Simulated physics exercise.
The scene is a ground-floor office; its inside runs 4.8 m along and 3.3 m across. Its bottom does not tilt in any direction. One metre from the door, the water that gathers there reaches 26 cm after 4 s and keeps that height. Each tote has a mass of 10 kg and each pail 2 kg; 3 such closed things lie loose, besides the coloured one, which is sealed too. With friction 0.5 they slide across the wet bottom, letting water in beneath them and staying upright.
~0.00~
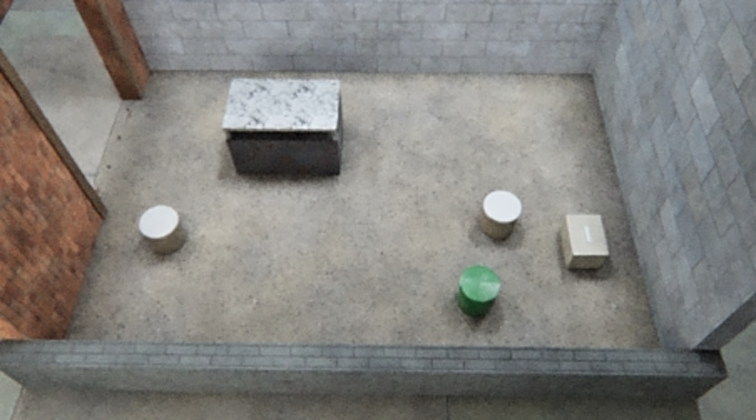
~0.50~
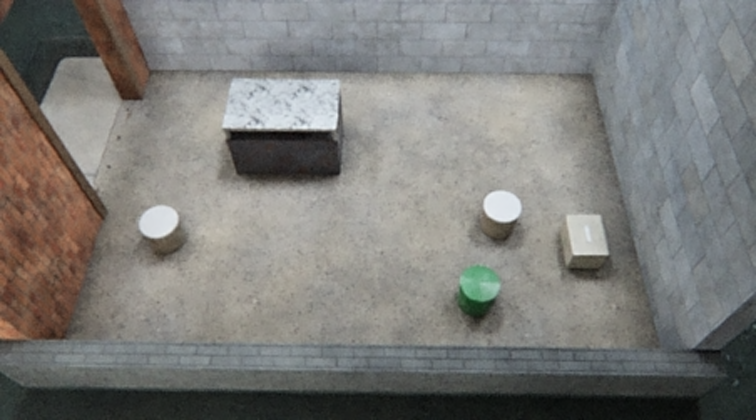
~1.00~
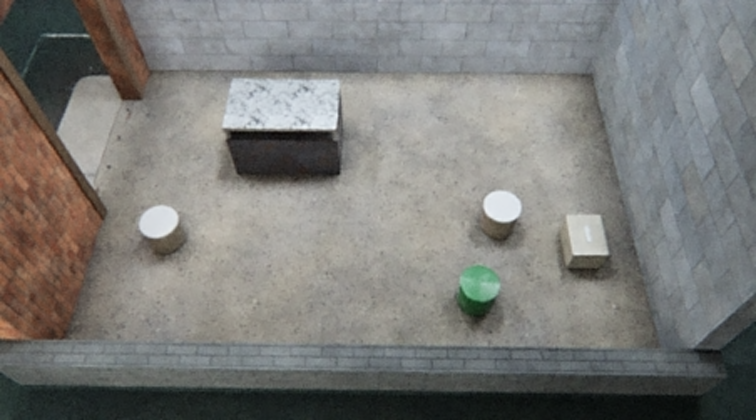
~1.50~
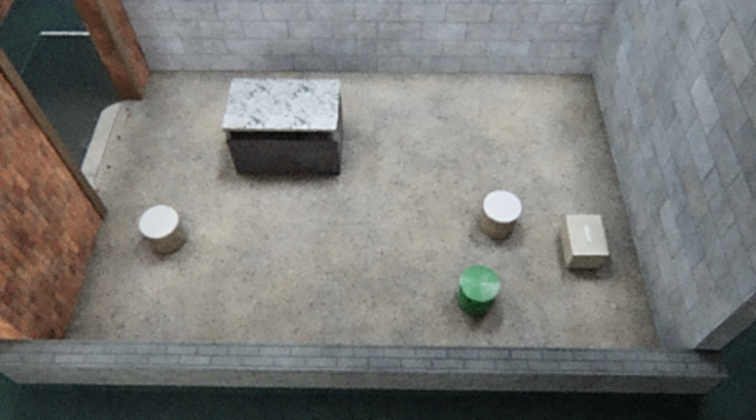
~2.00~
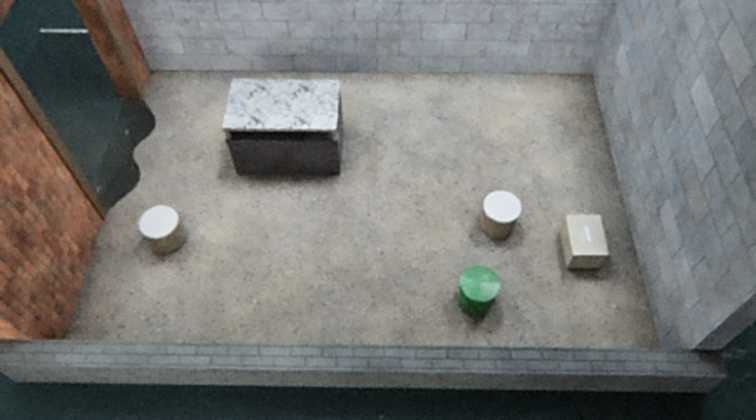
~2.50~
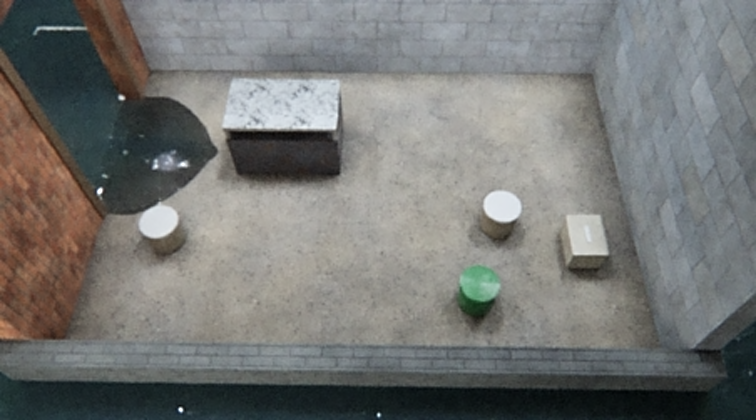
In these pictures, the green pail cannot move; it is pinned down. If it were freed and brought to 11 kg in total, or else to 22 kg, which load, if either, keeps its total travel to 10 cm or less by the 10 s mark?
Only 22 kg suffices.
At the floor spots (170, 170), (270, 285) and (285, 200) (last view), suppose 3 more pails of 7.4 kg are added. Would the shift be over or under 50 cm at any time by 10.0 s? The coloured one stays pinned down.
Taking them in order, the first is beyond the line, the second beyond the line and the third beyond the line.
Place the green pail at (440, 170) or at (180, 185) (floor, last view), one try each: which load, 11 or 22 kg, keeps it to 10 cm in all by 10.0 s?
Well, first only the heavy mass succeeds, and next neither mass is sufficient.
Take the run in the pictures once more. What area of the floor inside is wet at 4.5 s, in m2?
I'd estimate close to 7.0 m2.
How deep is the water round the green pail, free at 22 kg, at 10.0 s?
Close to 16 cm deep.
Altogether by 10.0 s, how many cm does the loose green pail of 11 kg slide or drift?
Around 120 cm in total.
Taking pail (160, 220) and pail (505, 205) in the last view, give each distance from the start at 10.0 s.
Net displacement, in order: 50 cm; 20 cm.
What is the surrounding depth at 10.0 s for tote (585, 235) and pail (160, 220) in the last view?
Roughly 13 and 4 cm.
After 3.5 s the green pail would be 0 cm from its start with 11 kg and 0 cm from its start with 22 kg; 0 cm of water round it then.
After 4.5 s the green pail would be 0 cm from its start with 11 kg and 0 cm from its start with 22 kg; 0 cm of water round it then.
After 7.0 s the green pail would be 3 cm from its start with 11 kg and 0 cm from its start with 22 kg; 7 cm of water round it then.
After 10.0 s the green pail would be 114 cm from its start with 11 kg and 1 cm from its start with 22 kg; 16 cm of water round it then.
